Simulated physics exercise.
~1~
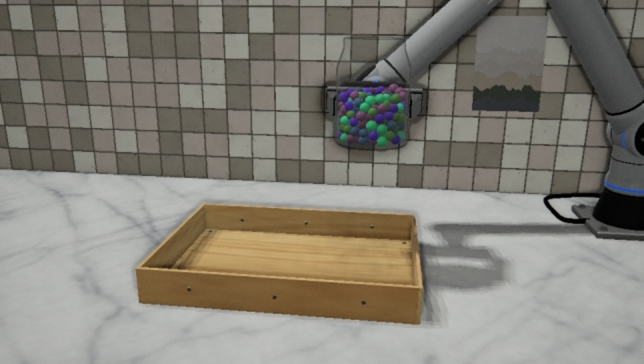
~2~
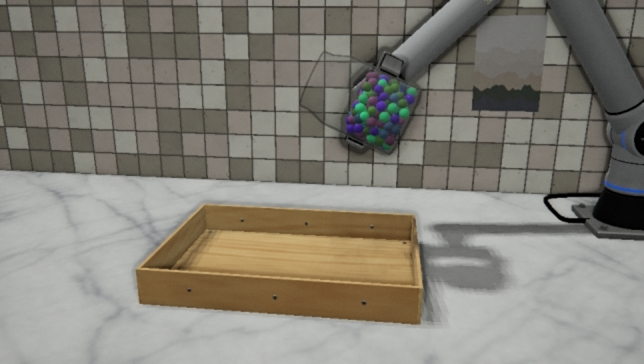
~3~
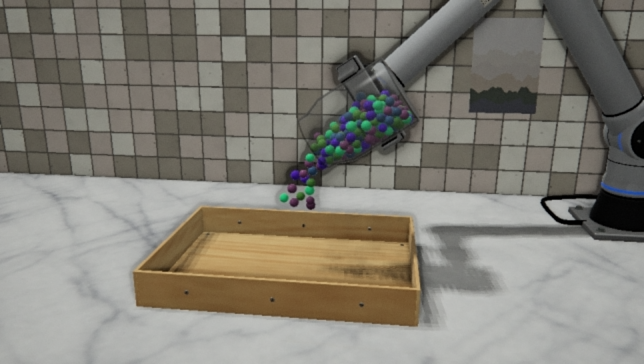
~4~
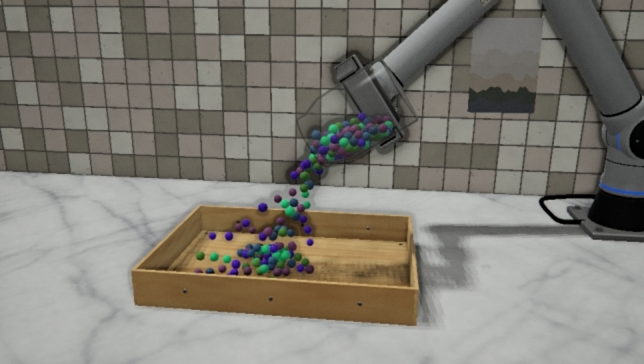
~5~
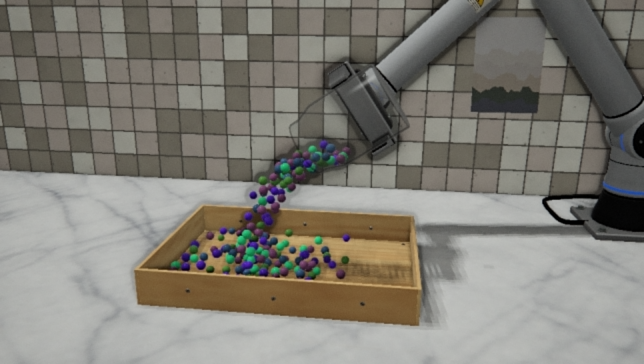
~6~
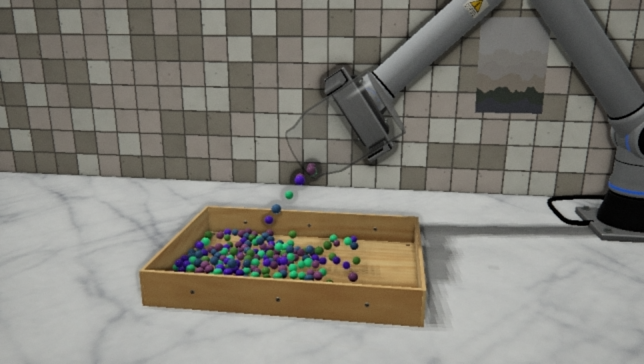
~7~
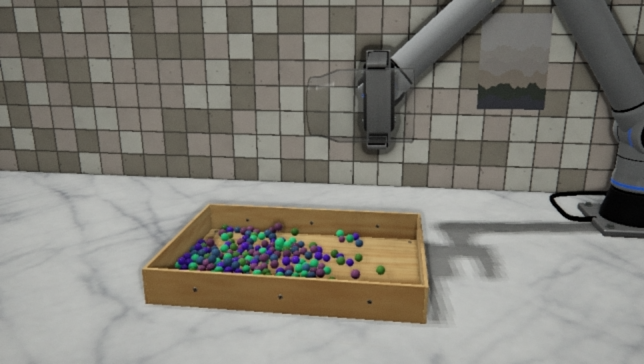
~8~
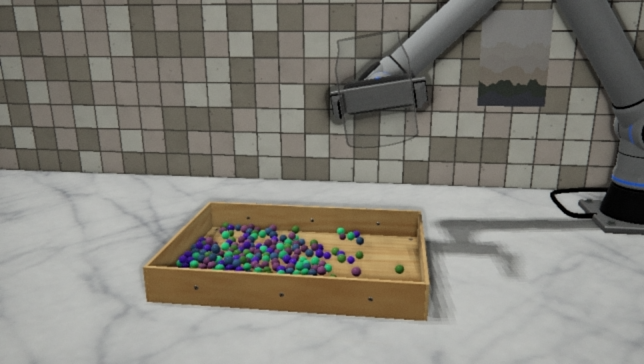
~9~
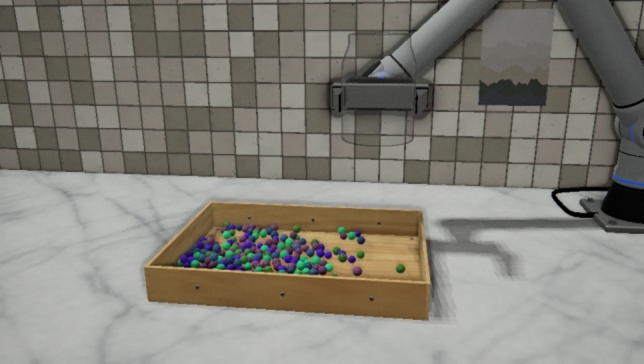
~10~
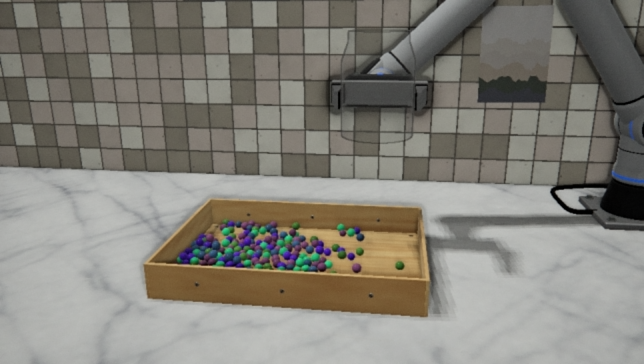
The clip opens with a robot arm holding a clear jar full of small round sweets in purple, green and brown above a marble counter, where a shallow wooden tray sits before a tiled wall. The arm tips the jar over to the left, and the sweets slide towards its mouth. They spill out in a stream, dropping into the tray and scattering across its floor. The stream thins to a few last pieces as the jar empties. The arm then turns the jar back upright, leaving it empty above the tray, with the sweets heaped mostly towards the left side.
